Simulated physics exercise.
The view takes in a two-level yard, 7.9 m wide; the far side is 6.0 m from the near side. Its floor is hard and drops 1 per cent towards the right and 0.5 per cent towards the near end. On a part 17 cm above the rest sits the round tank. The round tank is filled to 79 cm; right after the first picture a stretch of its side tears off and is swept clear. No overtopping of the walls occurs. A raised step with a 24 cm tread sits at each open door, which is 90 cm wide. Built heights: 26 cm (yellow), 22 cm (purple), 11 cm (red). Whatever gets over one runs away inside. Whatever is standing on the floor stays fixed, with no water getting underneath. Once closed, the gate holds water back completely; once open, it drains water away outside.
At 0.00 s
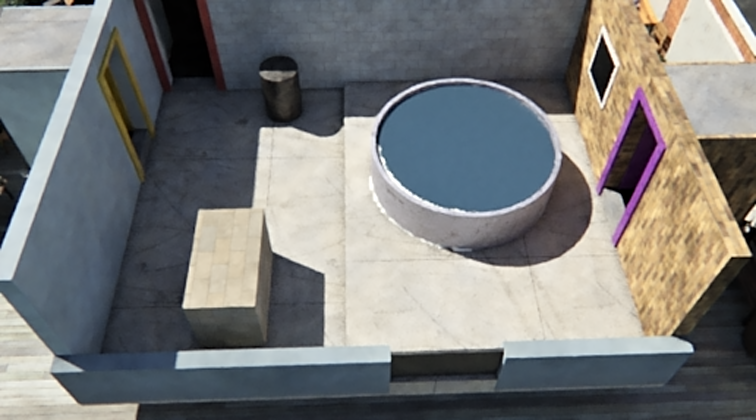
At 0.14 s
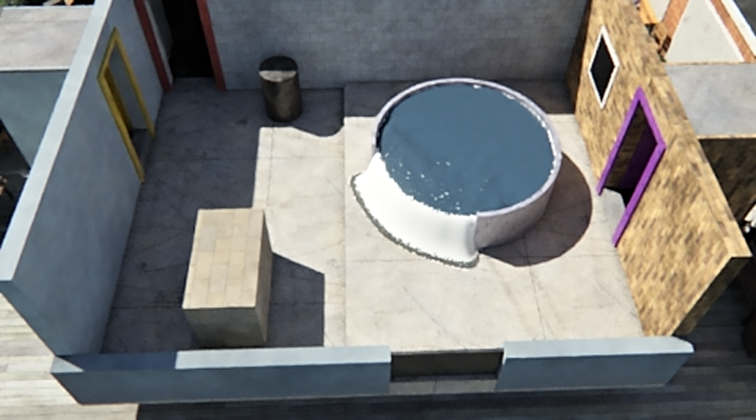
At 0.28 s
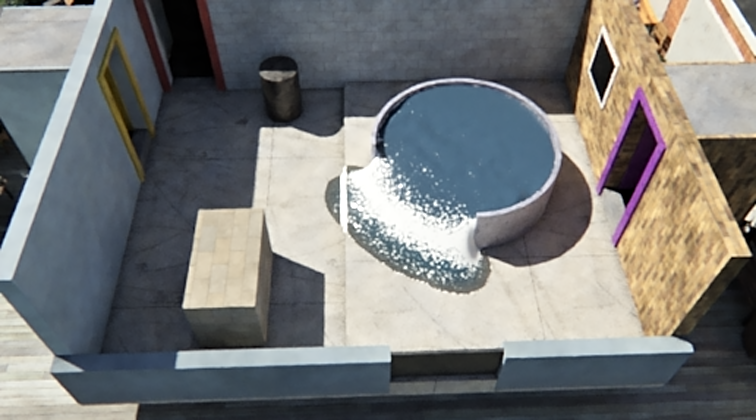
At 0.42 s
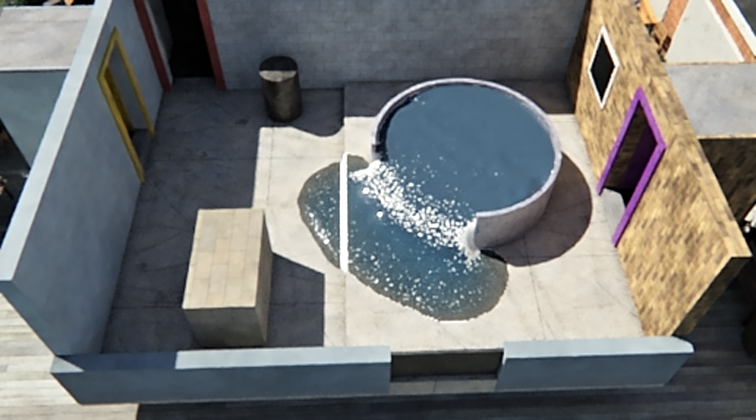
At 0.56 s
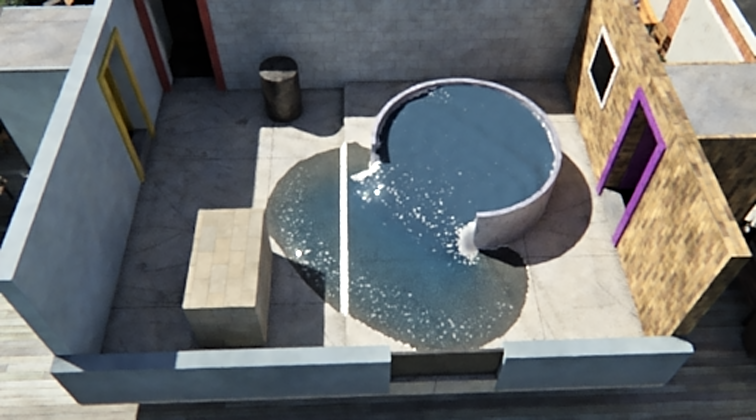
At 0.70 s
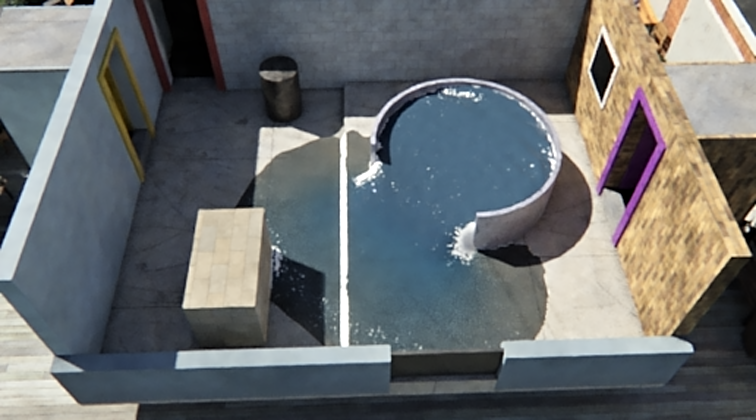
In this clip, a round tank of still water stands in a walled yard before its near left side opens, and water pours through the gap in white foam, spreading across the floor and around the pale block.
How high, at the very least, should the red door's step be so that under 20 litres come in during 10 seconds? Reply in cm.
It should be at least 32 cm or so.
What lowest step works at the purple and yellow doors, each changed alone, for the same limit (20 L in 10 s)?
Roughly 6.5 cm for the purple door and roughly 18 cm for the yellow door.
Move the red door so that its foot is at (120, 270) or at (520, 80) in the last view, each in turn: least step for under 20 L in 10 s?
About 25 cm, then about 9.5 cm.
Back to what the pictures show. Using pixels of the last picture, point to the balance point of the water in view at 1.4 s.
It lies near (419, 212) in the last picture.
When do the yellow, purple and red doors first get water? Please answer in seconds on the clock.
The yellow door at 1.8 s, the purple door at 3.0 s and the red door at 3.4 s.
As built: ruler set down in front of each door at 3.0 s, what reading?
Reading in centimetres: Yellow = 10, purple = 1, red = 0.
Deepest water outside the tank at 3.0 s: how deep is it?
Roughly 51 cm.
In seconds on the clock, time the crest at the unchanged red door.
Approximately 5.0 s.
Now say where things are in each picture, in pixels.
In the first frame, still water, 79 cm deep, in the round tank at (465, 145); the red door at (184, 49) is dry.
In the second frame, the gap is at (404, 215), the front 0.4 m out at (356, 189); the back of the round tank holds 79 cm.
In the third frame, the gap is at (404, 218), the front 0.8 m out at (332, 207); the back of the round tank holds 79 cm.
In the fourth frame, the gap is at (404, 219), the front 1.3 m out at (435, 316); the back of the round tank holds 79 cm.
In the fifth frame, the gap is at (404, 220), the front 1.9 m out at (270, 222); the back of the round tank holds 79 cm.
In the sixth frame, the gap is at (404, 220), the front 2.4 m out at a hidden place; the back of the round tank holds 74 cm; 2.7 m in a straight line remain to the red door at (184, 49).
After 1.4 s water covers 45 % of the floor, deepest (57 cm) near (276, 363); it has not reached the red door.
After 3.0 s water covers 60 % of the floor, deepest (51 cm) near (339, 373); it has not reached the red door.
After 10.0 s water covers 100 % of the floor, deepest (26 cm) near (314, 350); 16 cm at the red door, 270 litres in over its 11 cm step.
At the red door as built, the water arrived by 3.4 s and peaked near 35 cm at 5.2 s.
Run again over the same 10 s with other heights there, 50 litres in over 25.5 cm, 12 litres over 34.5 cm. The limit of 20 litres is kept from about 32 cm up.
